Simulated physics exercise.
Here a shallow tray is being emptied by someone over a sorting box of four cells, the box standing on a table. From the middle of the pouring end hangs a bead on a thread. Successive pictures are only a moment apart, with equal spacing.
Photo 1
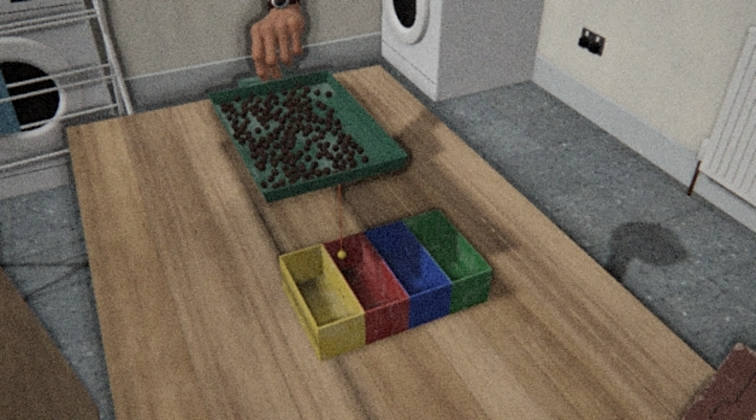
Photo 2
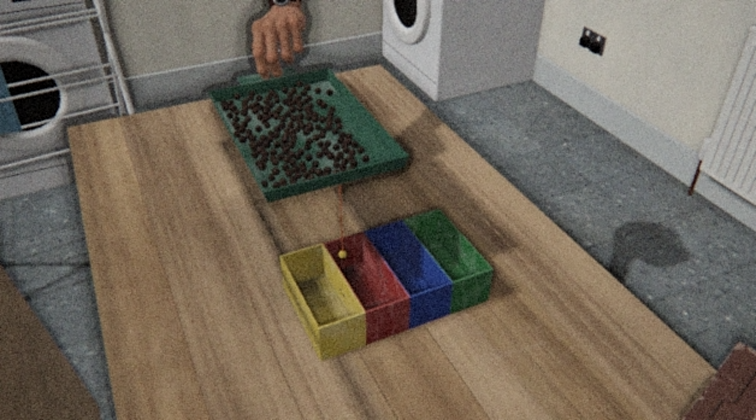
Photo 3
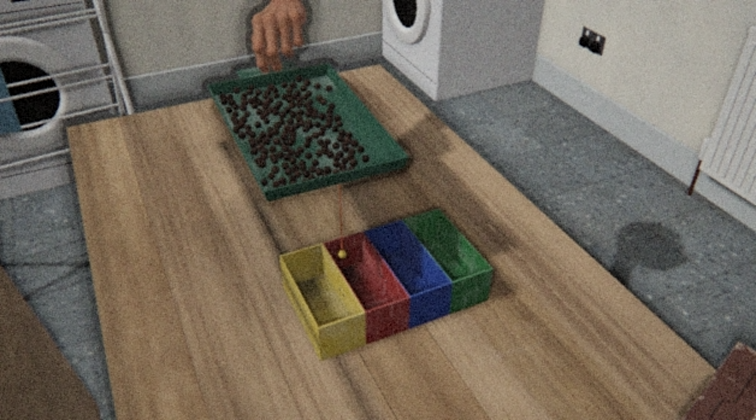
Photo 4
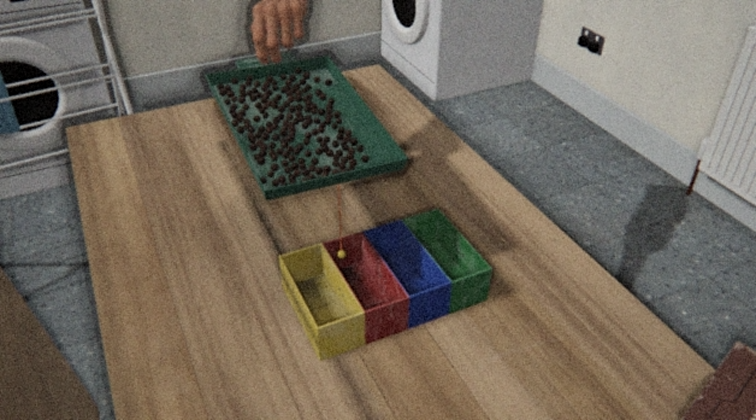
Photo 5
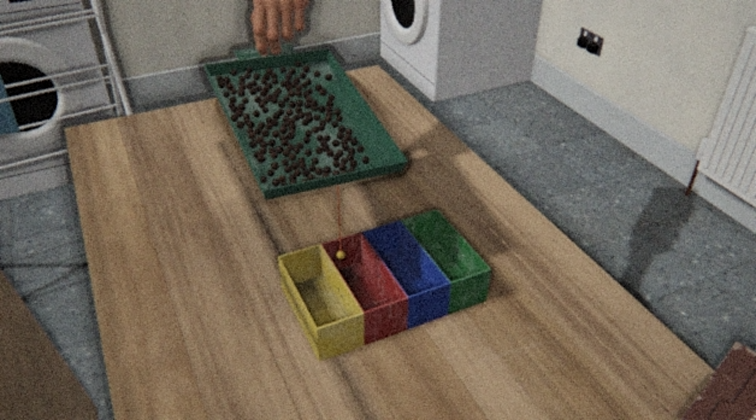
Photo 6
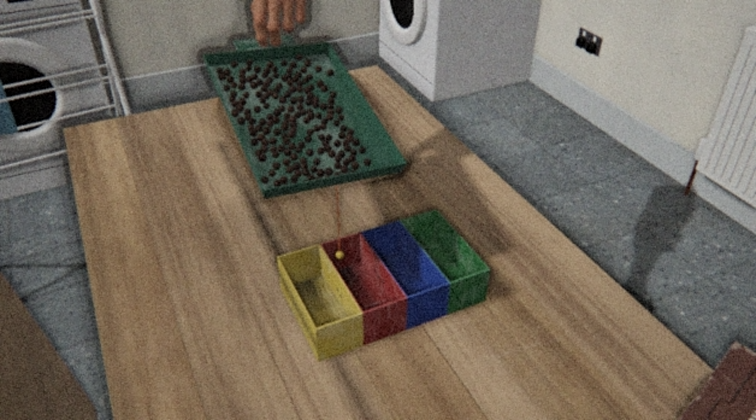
A hand at the far end of a wooden table holds a shallow green tray of small dark brown balls, seen from above at an angle in a room with white machines, a grey floor and pale walls. Nearer sits a box with yellow, red, blue and green cells, left to right, a small yellow bead hanging by it. The hand slowly raises the tray's far end, tilting it slightly towards the near right corner, and the balls shift a little while the view stays nearly still.
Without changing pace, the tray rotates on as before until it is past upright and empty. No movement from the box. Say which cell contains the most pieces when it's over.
It is the blue cell.
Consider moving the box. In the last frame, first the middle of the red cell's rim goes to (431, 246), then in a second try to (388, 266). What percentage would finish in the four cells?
You'd get about 80 per cent first and about 100 per cent second.
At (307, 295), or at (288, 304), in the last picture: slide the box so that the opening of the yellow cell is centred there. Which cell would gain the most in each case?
So the first one goes to the blue one and the second to the cell in green.
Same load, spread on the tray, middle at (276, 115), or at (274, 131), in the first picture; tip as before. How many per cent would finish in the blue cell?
Near 70 and 70 percent respectively.
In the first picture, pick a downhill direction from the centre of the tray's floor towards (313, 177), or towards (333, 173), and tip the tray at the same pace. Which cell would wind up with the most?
First place: The yellow cell; second place: Red.
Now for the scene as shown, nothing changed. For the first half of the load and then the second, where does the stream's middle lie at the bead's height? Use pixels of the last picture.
First part (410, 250), rest (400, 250).
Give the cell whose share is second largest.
I'd say the red cell.
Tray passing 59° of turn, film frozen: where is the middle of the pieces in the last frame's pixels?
Close to (362, 154).
Shortly afterwards, tray tipped steeply; all but a few on the tray; only a few in the blue cell; only a few in the red cell; only a few in the green cell; a little falling or outside the box.
Next, tray tipped right over; a little on the tray; near half in the blue cell; near a quarter in the red cell; a little in the green cell; a little falling or outside the box.
Some moments later, tray tipped past a quarter turn; near two thirds in the blue cell; near a quarter in the red cell; a little in the green cell; only a few in the yellow cell; only a few falling or outside the box.
In the end, tray tipped past a quarter turn; near two thirds in the blue cell; near a quarter in the red cell; a little in the green cell; only a few in the yellow cell; only a few outside the box.
